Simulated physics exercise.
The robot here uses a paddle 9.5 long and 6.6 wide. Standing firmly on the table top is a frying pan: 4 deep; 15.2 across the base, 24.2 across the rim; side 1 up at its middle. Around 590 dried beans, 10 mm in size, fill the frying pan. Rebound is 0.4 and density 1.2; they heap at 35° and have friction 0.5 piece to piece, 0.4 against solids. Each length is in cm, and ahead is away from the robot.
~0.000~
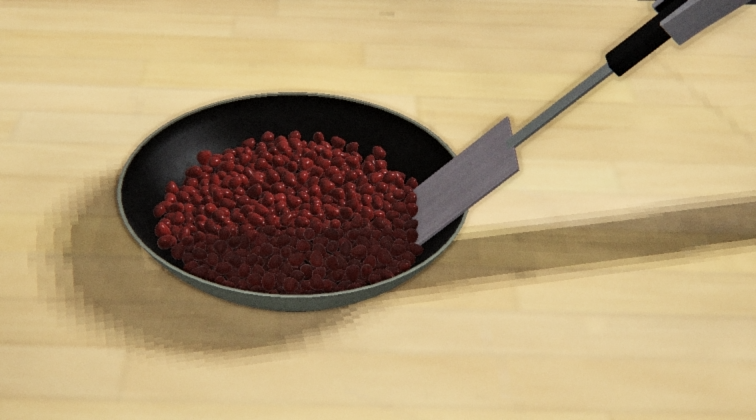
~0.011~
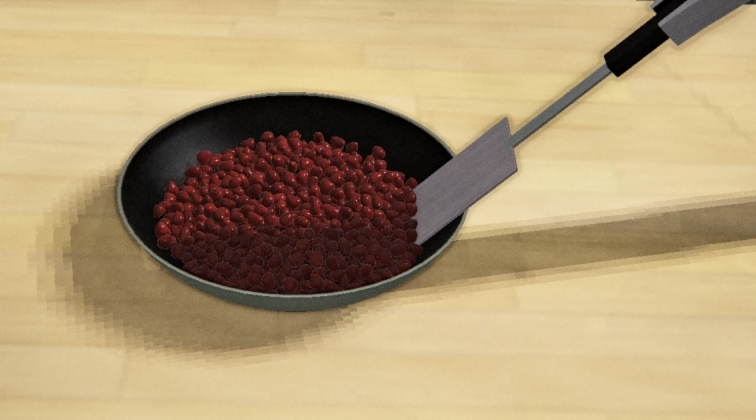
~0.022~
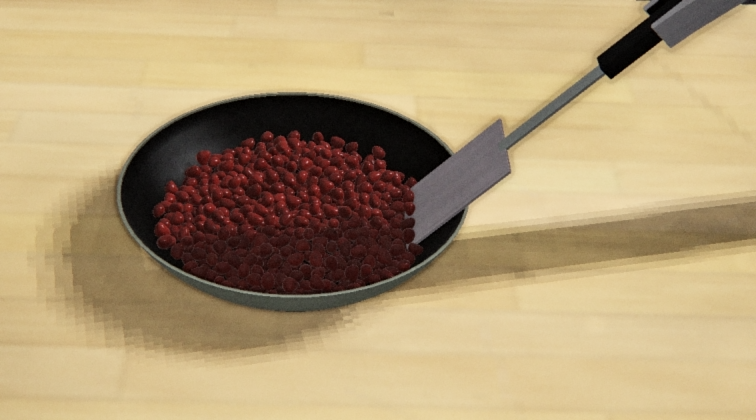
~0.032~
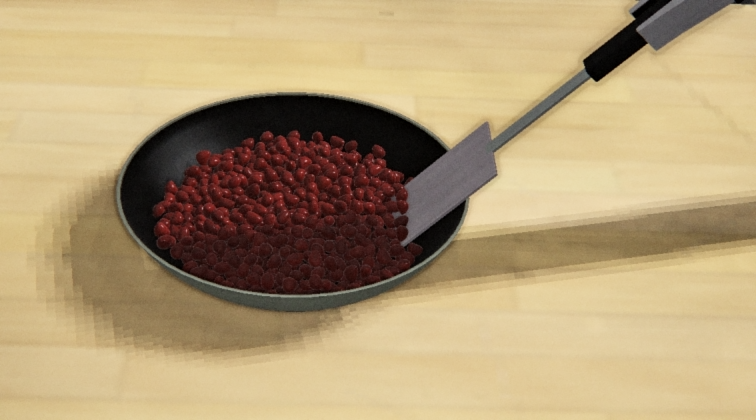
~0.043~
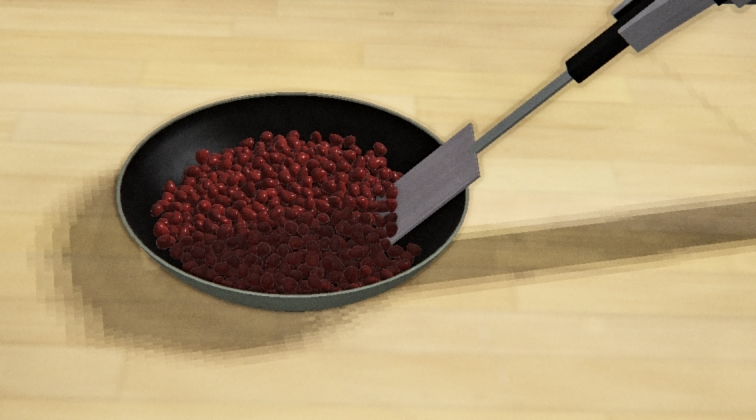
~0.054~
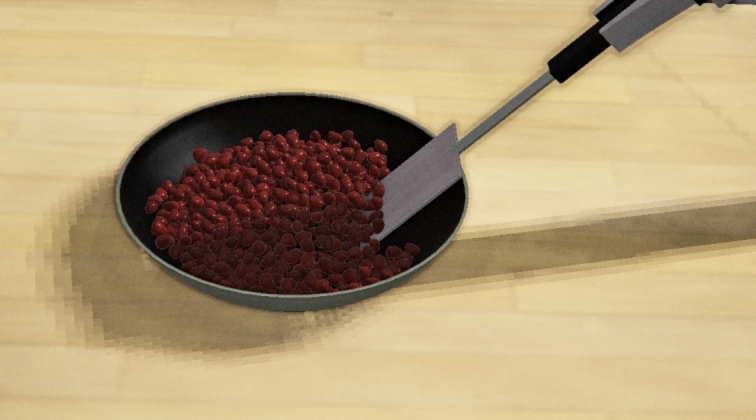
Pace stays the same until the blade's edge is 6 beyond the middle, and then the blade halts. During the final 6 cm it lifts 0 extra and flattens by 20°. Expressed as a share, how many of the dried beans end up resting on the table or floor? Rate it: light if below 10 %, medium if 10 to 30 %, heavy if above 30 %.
Rating: Light.
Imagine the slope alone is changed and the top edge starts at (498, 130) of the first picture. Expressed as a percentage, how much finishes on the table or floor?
Roughly 5%.
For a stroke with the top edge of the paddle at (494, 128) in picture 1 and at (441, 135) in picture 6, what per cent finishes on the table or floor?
Off the vessel, on the table or floor: Some 5 percent.
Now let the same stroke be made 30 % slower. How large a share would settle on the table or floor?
I'd expect near 5 per cent.
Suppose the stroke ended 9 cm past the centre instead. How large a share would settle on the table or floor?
About 20 %.
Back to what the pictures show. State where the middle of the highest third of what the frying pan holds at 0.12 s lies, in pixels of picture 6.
The middle sits at approx. (251, 195).
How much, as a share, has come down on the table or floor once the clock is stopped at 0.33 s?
About 0 per cent.
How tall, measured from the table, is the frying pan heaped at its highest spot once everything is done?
Roughly 5.5 cm.
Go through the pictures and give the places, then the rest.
Paddle top edge at (513, 142), sloping 47°; upper third of the load around (303, 204), from x 160 to 415, top at y 135; 593 in the frying pan, in the first picture.
Paddle top edge at (512, 143), sloping 47°; upper third of the load around (302, 204), from x 160 to 415, top at y 135, in the second picture.
Paddle top edge at (506, 144), sloping 47°; upper third of the load around (304, 203), from x 160 to 415, top at y 135, in the third picture.
Paddle top edge at (492, 147), sloping 47°; upper third of the load around (311, 206), from x 160 to 415, top at y 135, in the fourth picture.
Paddle top edge at (475, 149), sloping 47°; upper third of the load around (310, 202), from x 155 to 415, top at y 135, in the fifth picture.
Paddle top edge at (458, 149), sloping 47°; upper third of the load around (303, 200), from x 150 to 410, top at y 135; 593 in the frying pan, in the sixth picture.
After 0.09 s, sloping 47°, highest piece 6 above the table; 593 in the frying pan.
After 0.12 s, sloping 40°, highest piece 6 above the table; 593 in the frying pan.
After 0.33 s, sloping 27°, highest piece 5 above the table; 583 in the frying pan, 10 on the table or floor.
After 1.38 s, sloping 27°, highest piece 5 above the table; 583 in the frying pan, 10 on the table or floor.
At rest, 583 in the frying pan, 10 on the table or floor. That is 2 % on the table or floor.
